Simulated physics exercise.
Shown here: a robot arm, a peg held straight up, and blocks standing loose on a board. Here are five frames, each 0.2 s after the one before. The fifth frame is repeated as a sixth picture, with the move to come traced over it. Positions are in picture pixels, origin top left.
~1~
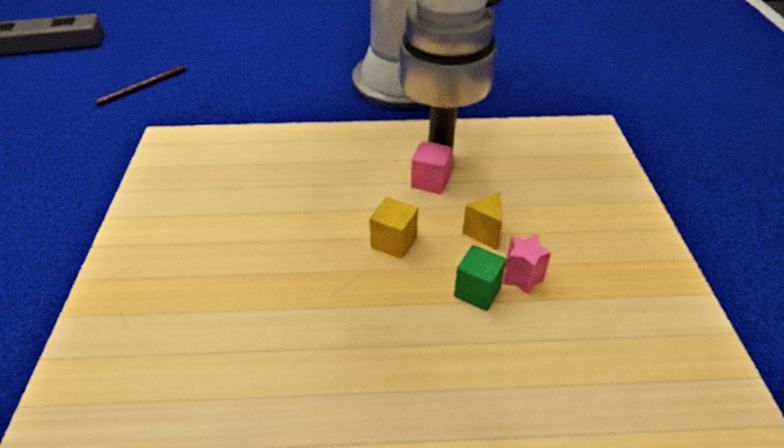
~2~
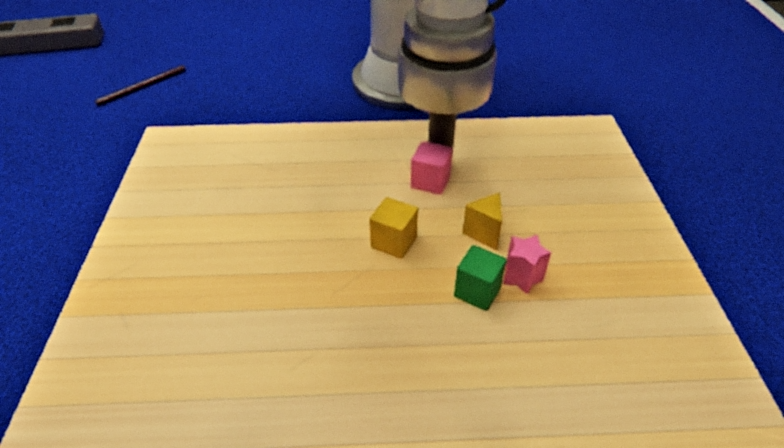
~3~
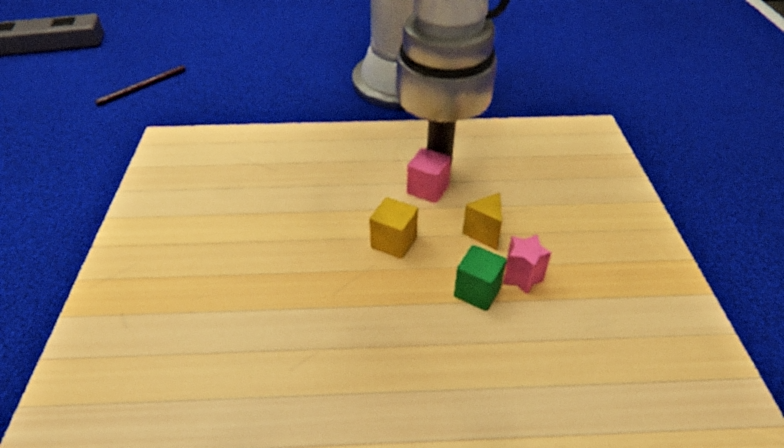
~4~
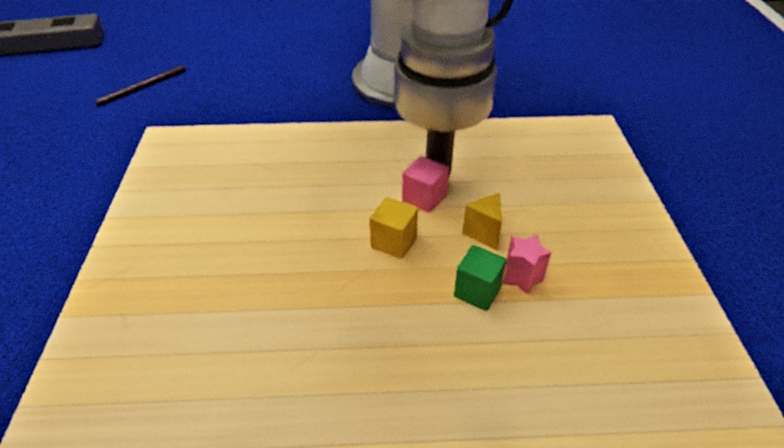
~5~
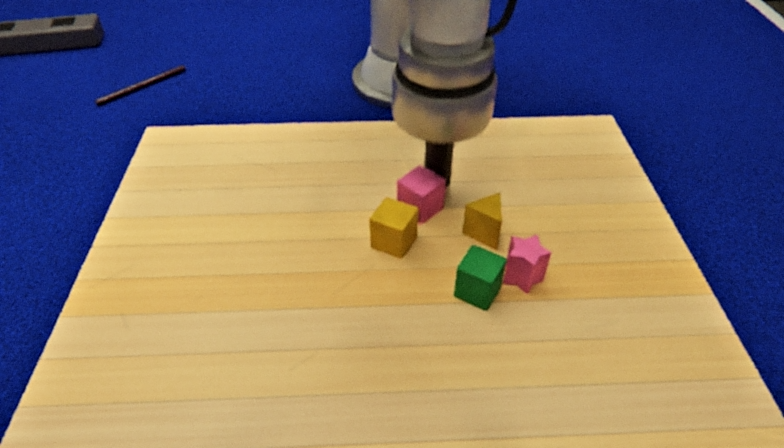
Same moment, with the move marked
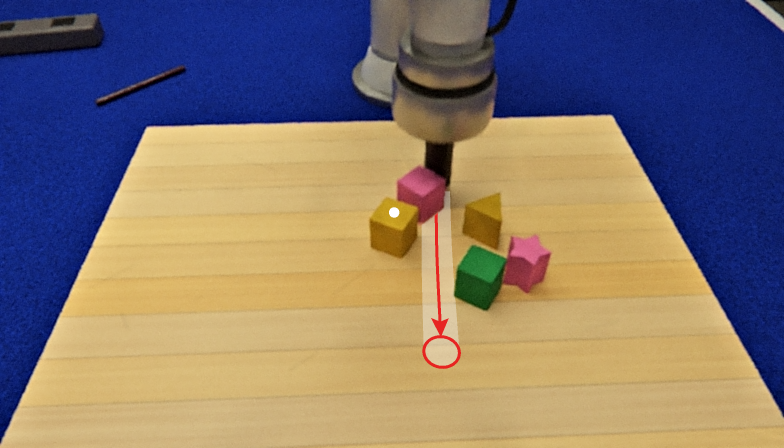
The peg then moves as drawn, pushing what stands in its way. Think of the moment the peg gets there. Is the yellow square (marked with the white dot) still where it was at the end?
No, that is not how it ends up.
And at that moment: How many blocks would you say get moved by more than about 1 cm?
This push will displace two blocks.
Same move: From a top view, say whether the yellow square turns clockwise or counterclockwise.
It turns clockwise.
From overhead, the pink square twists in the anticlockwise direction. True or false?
The statement is false.
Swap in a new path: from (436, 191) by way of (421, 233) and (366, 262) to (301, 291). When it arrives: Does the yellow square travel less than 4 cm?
No.
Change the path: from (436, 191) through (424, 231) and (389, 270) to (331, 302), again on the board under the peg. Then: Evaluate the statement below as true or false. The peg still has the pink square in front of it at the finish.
It is true.
Path on the board, in a line from (436, 191) to (442, 352); the dot is on the yellow square.
On the path given first. One third of the way, peg at (437, 226); yellow square at (372, 228), turned 45° clockwise; pink square at (407, 215), turned 30° clockwise.
Two thirds of the way, peg at (439, 280); yellow square at (364, 230), turned 60° clockwise; pink square at (403, 222), turned 45° clockwise.
At the end, peg at (443, 343); yellow square at (364, 230), turned 60° clockwise; pink square at (403, 222), turned 45° clockwise; green square in place.
